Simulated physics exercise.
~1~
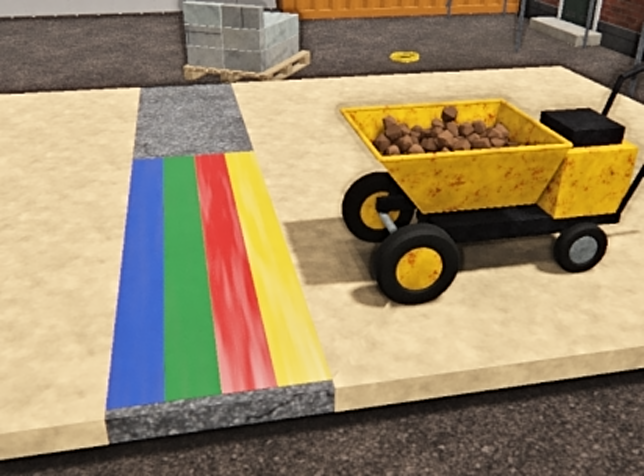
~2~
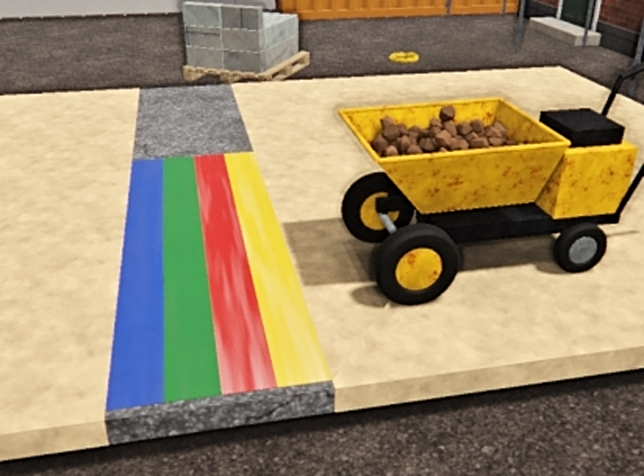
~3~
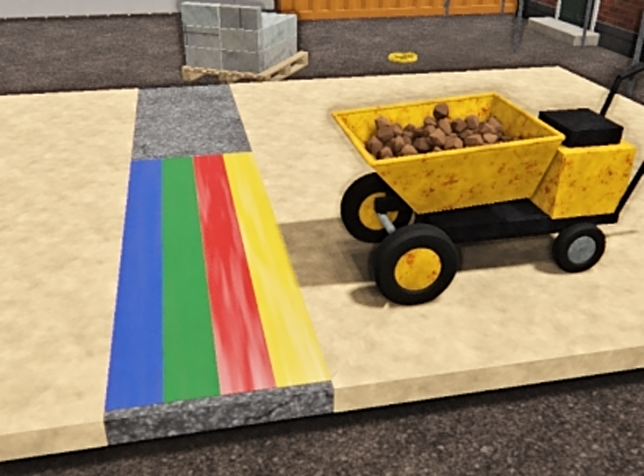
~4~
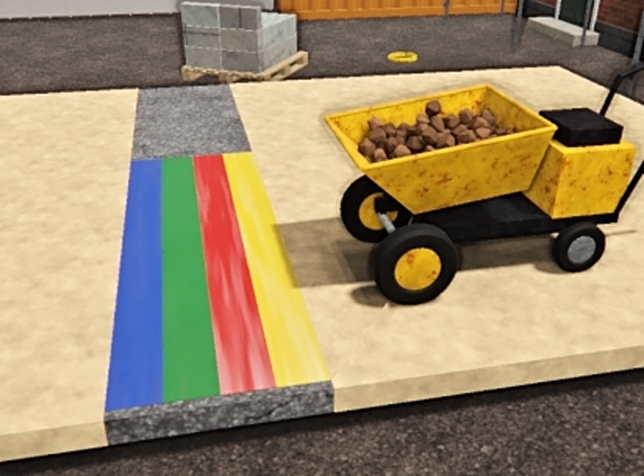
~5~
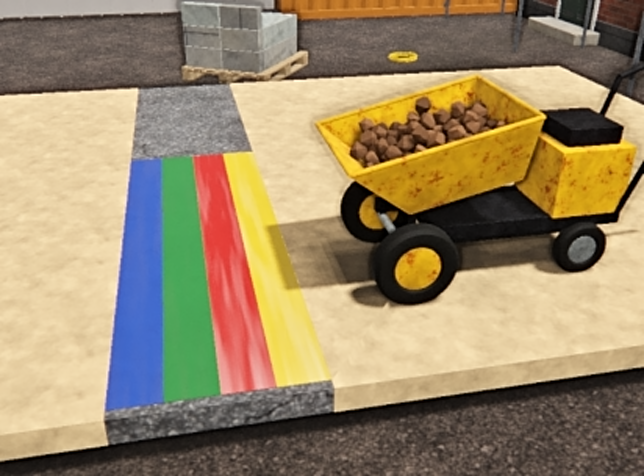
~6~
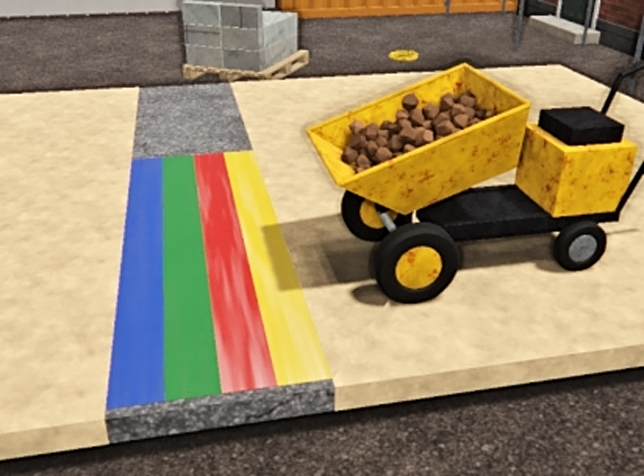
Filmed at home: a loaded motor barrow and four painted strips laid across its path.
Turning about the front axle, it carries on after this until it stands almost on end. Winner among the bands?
Winner: Red.
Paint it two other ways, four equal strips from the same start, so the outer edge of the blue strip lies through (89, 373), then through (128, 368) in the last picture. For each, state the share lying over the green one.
Shares: 20 %; then 20 %.
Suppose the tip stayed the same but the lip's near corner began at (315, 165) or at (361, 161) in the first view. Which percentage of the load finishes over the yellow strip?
The first spot yields roughly 0 percent, the second roughly 10 percent.
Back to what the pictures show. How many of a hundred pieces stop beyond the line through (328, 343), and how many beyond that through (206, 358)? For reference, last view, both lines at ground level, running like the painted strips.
I reckon some 70 per cent and some 20 per cent.
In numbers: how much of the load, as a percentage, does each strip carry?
Yellow strip around 15, red strip around 35, green strip around 20, blue strip around 5.
Just after the last frame, skip tipped steeply; every one in the skip.
A moment on, skip tipped right over; roughly two thirds in the skip; about a tenth over the yellow strip; roughly a quarter over the red strip; just a few over the green strip.
Further on, skip tipped right over; roughly a quarter in the skip; about a tenth over the yellow strip; roughly a third over the red strip; roughly a quarter over the green strip; about a tenth over the blue strip; just a few off the paint.
When it is over, skip tipped right over; roughly a quarter in the skip; about a tenth over the yellow strip; roughly a third over the red strip; roughly a quarter over the green strip; about a tenth over the blue strip; just a few off the paint.
